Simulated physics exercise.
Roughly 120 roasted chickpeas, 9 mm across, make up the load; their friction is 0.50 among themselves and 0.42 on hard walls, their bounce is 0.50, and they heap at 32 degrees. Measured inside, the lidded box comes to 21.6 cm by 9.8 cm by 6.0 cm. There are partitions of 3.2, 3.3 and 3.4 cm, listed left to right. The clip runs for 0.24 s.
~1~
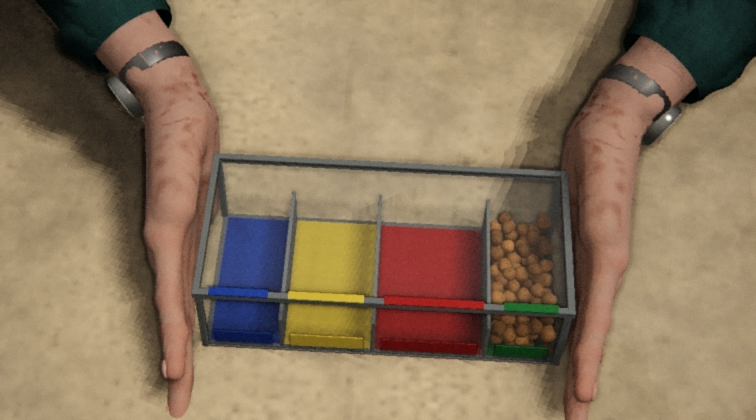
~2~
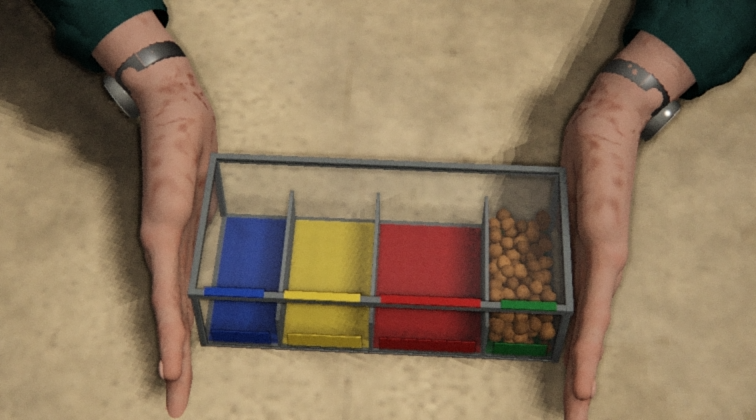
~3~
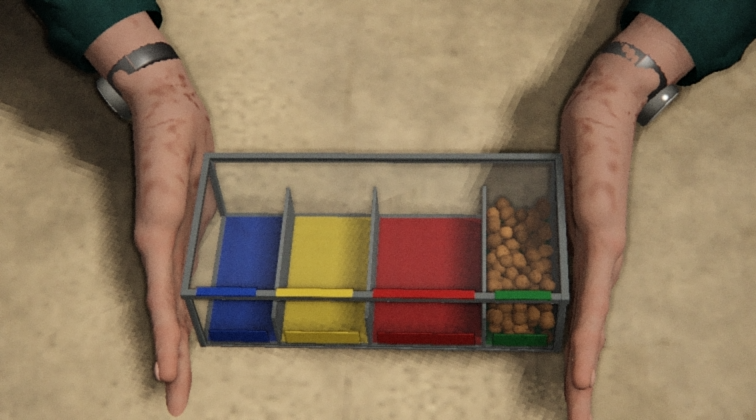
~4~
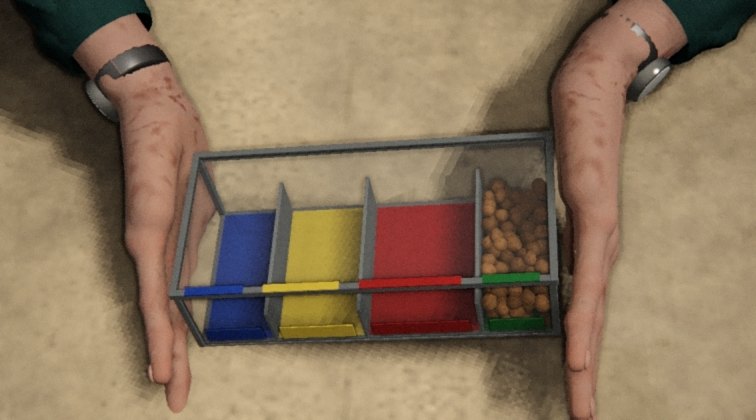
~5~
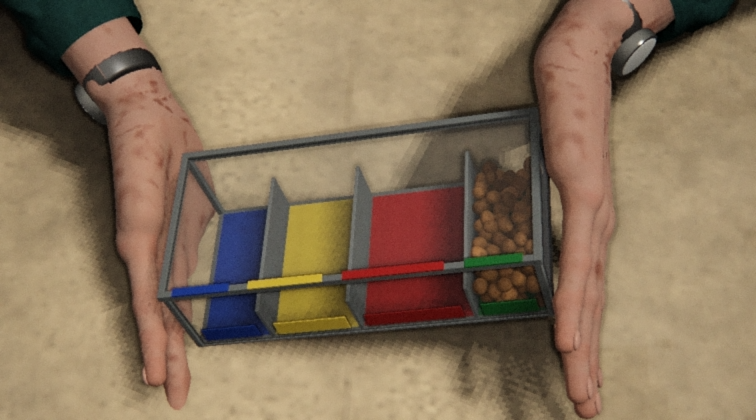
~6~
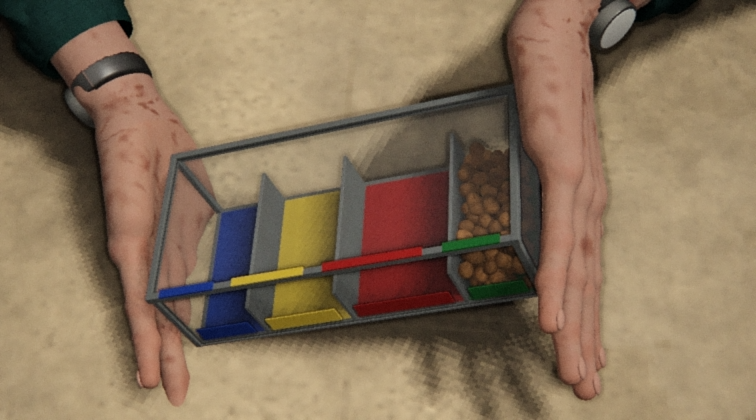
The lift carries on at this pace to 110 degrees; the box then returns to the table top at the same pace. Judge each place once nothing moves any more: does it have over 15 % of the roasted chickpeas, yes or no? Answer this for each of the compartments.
Red: No, blue: Yes, green: No, yellow: No.
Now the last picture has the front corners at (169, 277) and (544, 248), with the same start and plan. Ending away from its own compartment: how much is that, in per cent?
That would be some 100 in a hundred.
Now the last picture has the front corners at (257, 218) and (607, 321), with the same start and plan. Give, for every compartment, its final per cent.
Red = 0 %, blue = 0 %, green = 100 %, yellow = 0 %.
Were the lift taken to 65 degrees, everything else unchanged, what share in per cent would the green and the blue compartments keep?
Shares: Green 80, blue 0, per cent.
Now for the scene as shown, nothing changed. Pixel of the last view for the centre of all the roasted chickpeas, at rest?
Near (241, 286).
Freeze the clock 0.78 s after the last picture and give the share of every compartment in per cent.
Red 40 %, blue 10 %, green 50 %, yellow 0 %.
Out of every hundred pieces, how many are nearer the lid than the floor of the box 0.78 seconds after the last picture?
Estimate: Near 90 per cent.
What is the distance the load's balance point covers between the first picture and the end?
16.5 cm or thereabouts.
Then, 0.78 s after the last picture, tilt 110 degrees; red 40 %, blue 10 %, green 50 %.
Then, 1.31 s after the last picture, tilt 47 degrees; blue 90 %, yellow 5 %.
Then, 1.89 s after the last picture, tilt 0 degrees; blue 90 %, yellow 5 %.
In the end, red 0 %, blue 90 %, green 5 %, yellow 5 %.
